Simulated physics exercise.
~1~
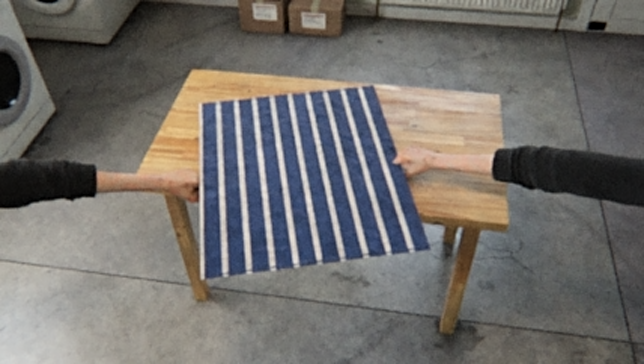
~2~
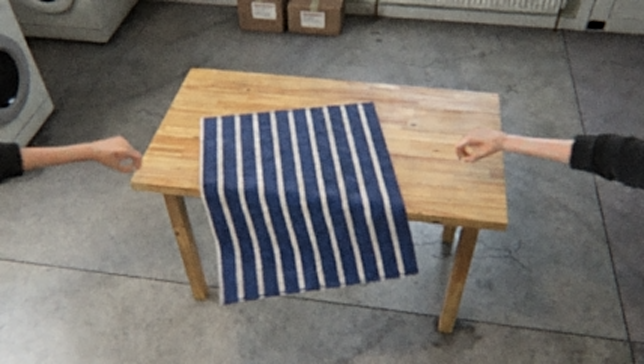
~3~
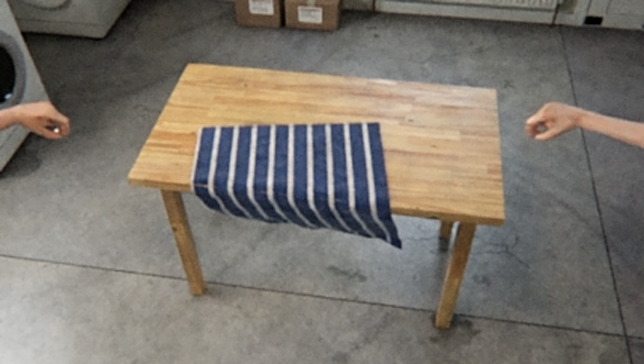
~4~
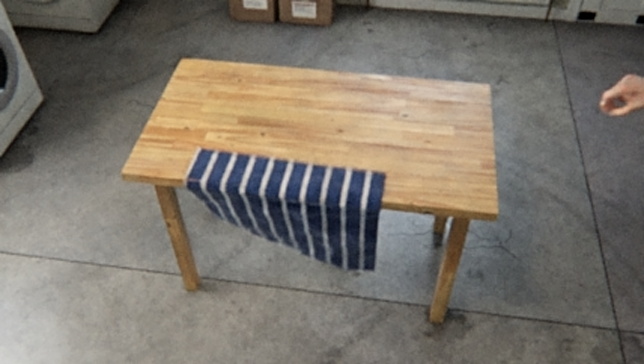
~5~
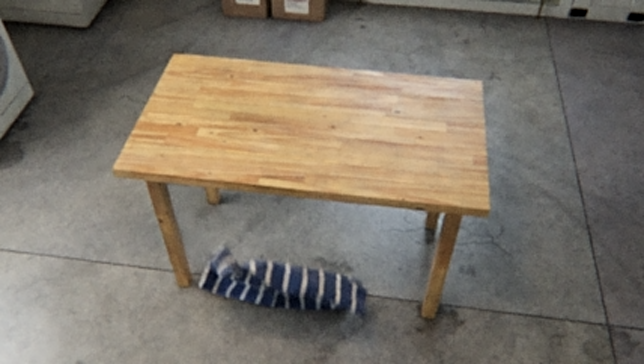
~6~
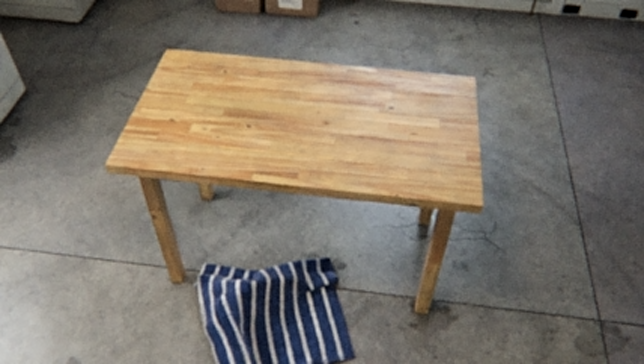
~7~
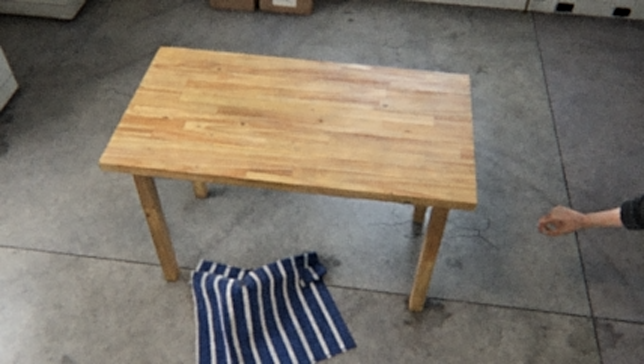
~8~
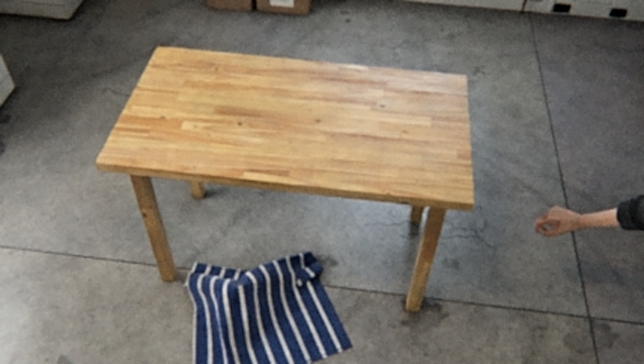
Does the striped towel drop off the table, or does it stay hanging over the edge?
The striped towel drops off the table and ends up in a rumpled heap on the floor.
